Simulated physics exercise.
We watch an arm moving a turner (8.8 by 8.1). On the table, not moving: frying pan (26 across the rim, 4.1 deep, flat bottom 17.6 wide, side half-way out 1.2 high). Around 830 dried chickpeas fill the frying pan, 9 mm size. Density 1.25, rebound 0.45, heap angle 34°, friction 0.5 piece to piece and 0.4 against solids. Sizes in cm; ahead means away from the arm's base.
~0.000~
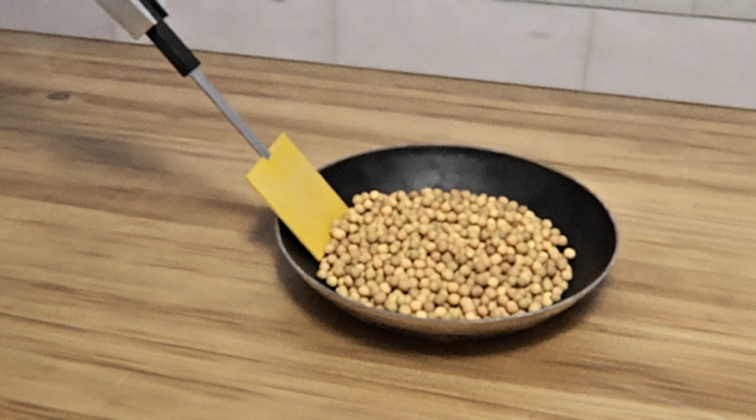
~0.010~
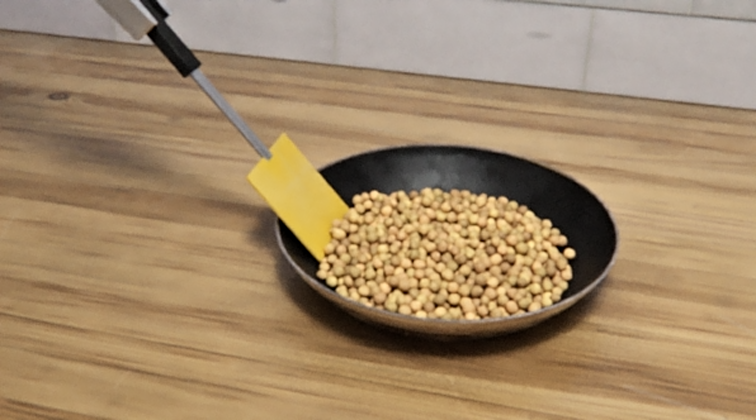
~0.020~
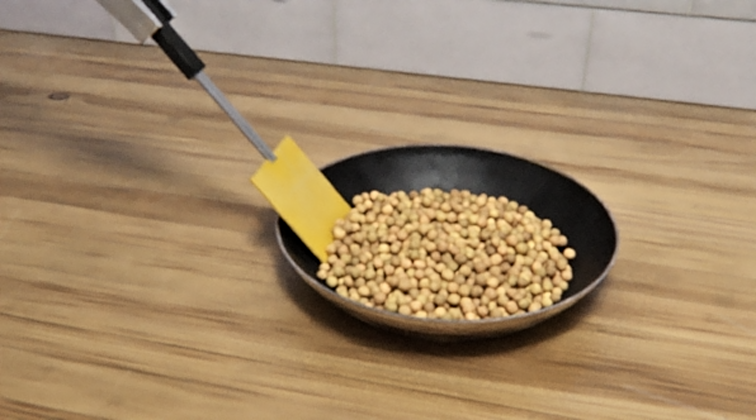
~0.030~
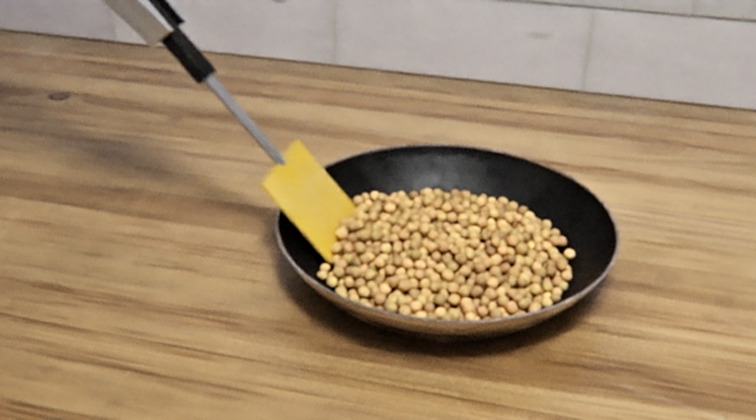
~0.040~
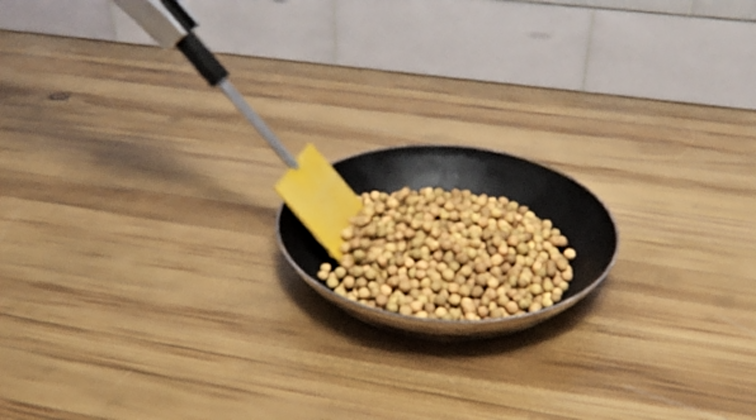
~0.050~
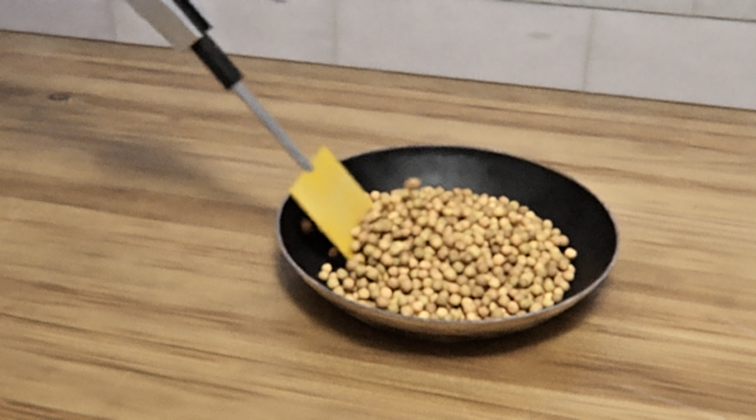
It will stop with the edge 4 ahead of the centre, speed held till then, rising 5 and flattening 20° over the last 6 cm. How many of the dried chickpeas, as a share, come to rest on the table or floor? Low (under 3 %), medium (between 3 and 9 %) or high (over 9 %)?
Share on the table or floor: High (over 9 %).
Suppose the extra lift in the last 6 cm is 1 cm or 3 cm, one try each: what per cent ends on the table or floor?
About 0 and 5 per cent.
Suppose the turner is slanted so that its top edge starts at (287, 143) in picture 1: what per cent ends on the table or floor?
Some 10 per cent.
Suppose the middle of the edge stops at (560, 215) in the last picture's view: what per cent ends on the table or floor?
Some 20 per cent.
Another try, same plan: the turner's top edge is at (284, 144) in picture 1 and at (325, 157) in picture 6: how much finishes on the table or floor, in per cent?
About 10 per cent.
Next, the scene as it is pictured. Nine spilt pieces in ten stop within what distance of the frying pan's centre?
Roughly 70 cm.
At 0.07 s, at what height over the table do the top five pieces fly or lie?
Some 5 cm.
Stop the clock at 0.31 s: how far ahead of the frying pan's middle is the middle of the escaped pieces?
Some 24 cm.
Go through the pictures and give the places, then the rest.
The first frame shows the turner top edge at (265, 154), sloping 49°; upper third of the load around (443, 241), from x 325 to 570, top at y 195; 827 in the frying pan.
The second frame shows the turner top edge at (265, 154), sloping 49°; upper third of the load around (443, 241), from x 325 to 570, top at y 195.
The third frame shows the turner top edge at (270, 157), sloping 49°; upper third of the load around (439, 241), from x 325 to 570, top at y 195.
The fourth frame shows the turner top edge at (280, 161), sloping 49°; upper third of the load around (436, 241), from x 325 to 570, top at y 195.
The fifth frame shows the turner top edge at (293, 164), sloping 49°; upper third of the load around (431, 240), from x 320 to 570, top at y 195.
The sixth frame shows the turner top edge at (307, 167), sloping 49°; upper third of the load around (430, 236), from x 305 to 570, top at y 185; 827 in the frying pan.
After 0.07 s, sloping 48°, highest piece 6 above the table; 827 in the frying pan.
After 0.10 s, sloping 42°, highest piece 8 above the table; 826 in the frying pan, 1 on the blade or in flight.
After 0.31 s, sloping 29°, highest piece 8 above the table; 724 in the frying pan, 91 on the table or floor, 12 on the blade or in flight.
After 1.36 s, sloping 29°, highest piece 3 above the table; 724 in the frying pan, 103 on the table or floor.
In the end, 724 in the frying pan, 103 on the table or floor. That is 12 % on the table or floor.
